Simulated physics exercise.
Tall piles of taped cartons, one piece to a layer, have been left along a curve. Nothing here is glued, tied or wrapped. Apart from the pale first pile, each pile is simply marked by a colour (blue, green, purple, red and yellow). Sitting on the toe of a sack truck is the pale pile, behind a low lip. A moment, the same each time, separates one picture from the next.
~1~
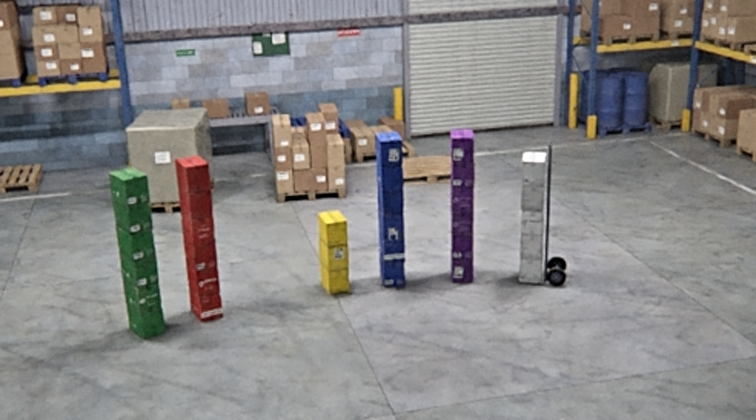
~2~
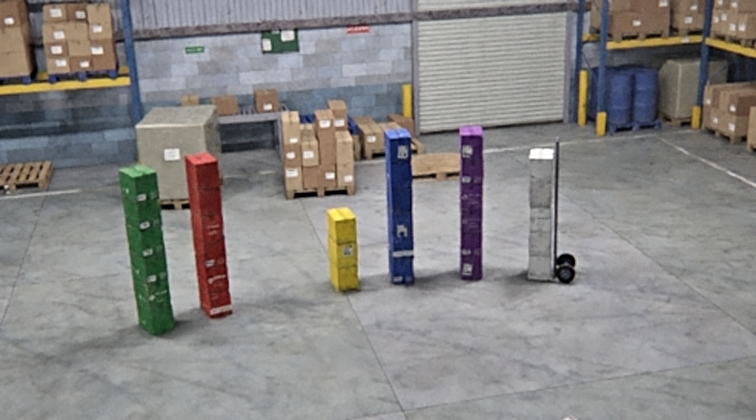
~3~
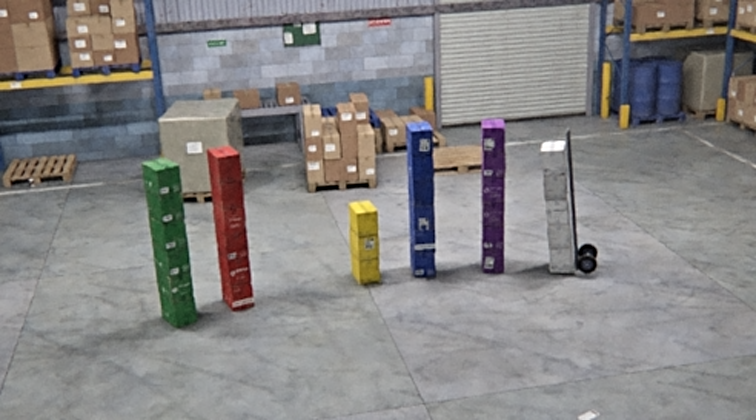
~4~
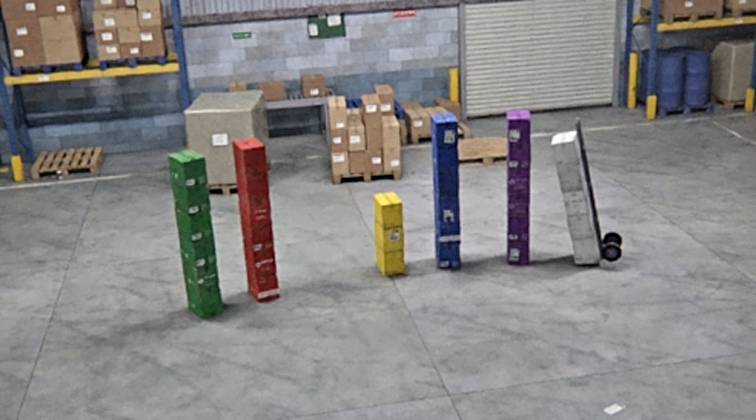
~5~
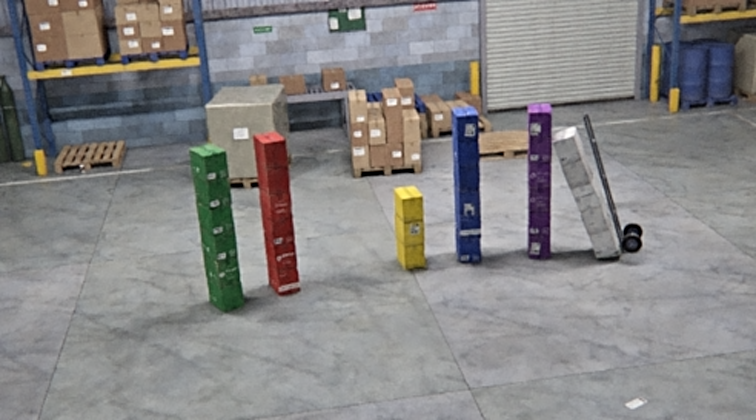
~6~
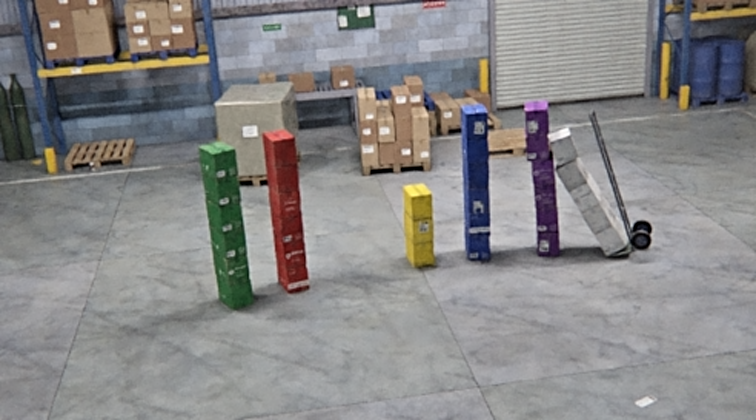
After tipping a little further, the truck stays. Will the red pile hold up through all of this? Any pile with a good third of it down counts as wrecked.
Yes, it stays standing.
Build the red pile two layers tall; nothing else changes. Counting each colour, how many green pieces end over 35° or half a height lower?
By colour: Green 0.
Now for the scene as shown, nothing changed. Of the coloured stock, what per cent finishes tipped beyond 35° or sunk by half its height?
55 %.
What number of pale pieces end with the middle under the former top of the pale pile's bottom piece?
4.
Just after the last frame, 5 of the pale pile down; none of the 6 red cartons down (0 of 27 in all colours); top red carton unmoved; top purple carton tilted clearly.
A moment on, 5 of the pale pile down; none of the 6 red cartons down (6 of 27 in all colours); top red carton unmoved; top purple carton tilted clearly, about its own height lower.
Further on, 5 of the pale pile down; none of the 6 red cartons down (12 of 27 in all colours); top red carton unmoved; top blue carton tilted steeply, some two heights lower.
Then, 5 of the pale pile down; none of the 6 red cartons down (15 of 27 in all colours); top red carton moved a little; top purple carton upside down.
When it is over, 5 of the pale pile down; none of the 6 red cartons down (15 of 27 in all colours); top red carton moved a little; top purple carton on its side. In pixels of the last frame, middles, top red carton near (277, 149), top purple carton near (351, 217).
